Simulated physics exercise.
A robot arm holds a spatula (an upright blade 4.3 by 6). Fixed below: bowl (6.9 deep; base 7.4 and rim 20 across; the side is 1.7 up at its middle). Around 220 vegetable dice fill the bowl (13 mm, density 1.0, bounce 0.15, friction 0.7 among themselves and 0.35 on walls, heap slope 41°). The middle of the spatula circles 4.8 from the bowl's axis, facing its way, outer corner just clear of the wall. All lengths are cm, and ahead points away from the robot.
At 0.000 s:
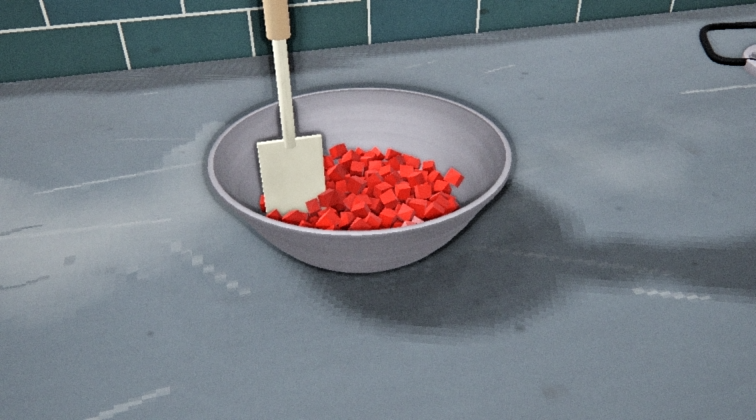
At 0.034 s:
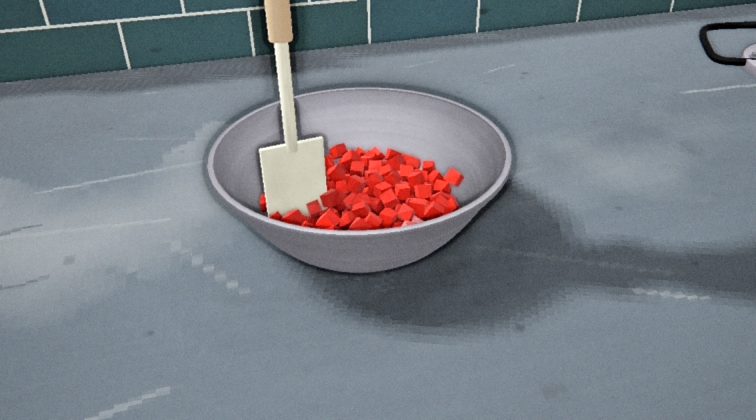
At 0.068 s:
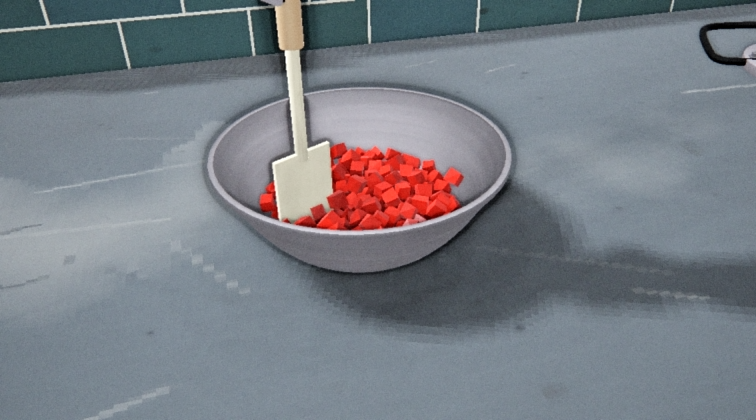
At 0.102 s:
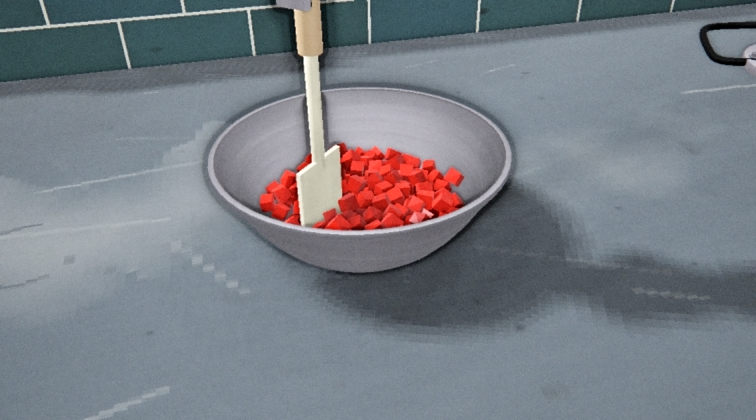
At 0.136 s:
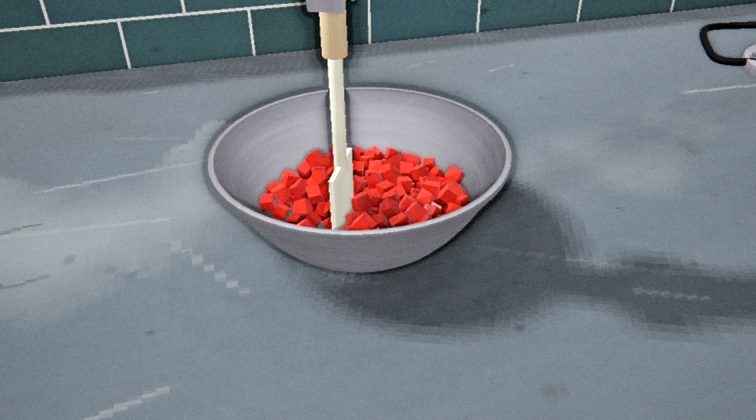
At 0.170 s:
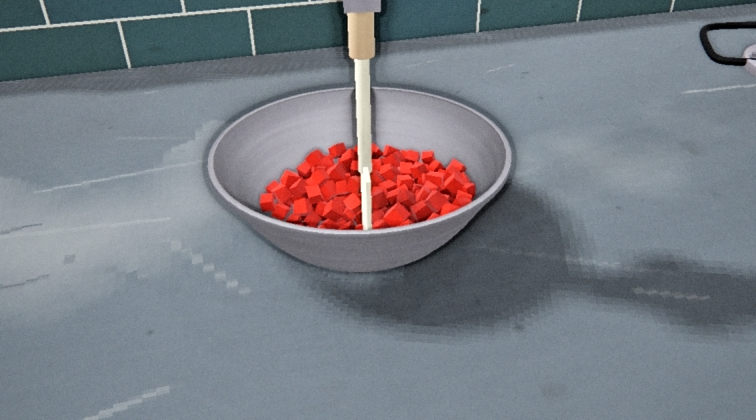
On a grey counter by green tiles, a pale spatula sweeping rightward through red cubes in a grey bowl, turning edge-on.
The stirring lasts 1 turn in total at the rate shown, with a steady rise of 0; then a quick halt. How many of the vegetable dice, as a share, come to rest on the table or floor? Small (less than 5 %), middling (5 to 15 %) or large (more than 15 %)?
A middling share, 5 to 15 %, ends on the table or floor.
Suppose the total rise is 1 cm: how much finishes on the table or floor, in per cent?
About 10 per cent.
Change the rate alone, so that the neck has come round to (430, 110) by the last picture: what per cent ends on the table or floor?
About 35 per cent.
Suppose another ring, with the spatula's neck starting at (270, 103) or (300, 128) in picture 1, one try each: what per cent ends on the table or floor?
About 5 and 5 per cent.
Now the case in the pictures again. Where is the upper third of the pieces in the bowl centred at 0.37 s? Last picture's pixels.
Around (404, 126).
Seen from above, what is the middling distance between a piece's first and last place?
Some 9 cm.
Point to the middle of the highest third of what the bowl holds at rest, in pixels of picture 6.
Around (326, 222).
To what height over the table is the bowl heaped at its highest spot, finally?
Some 7.5 cm.
After 0.37 s, 188° round, highest piece 8 above the table; 222 in the bowl, 1 in flight or on the tool.
After 0.57 s, 296° round, highest piece 9 above the table; 214 in the bowl, 5 on the table or floor, 4 in flight or on the tool.
After 0.87 s, 0° round, highest piece 8 above the table; 204 in the bowl, 19 on the table or floor.
After 1.57 s, 0° round, highest piece 8 above the table; 204 in the bowl, 19 on the table or floor.
In the end, 204 in the bowl, 19 on the table or floor. That is 9 % on the table or floor.
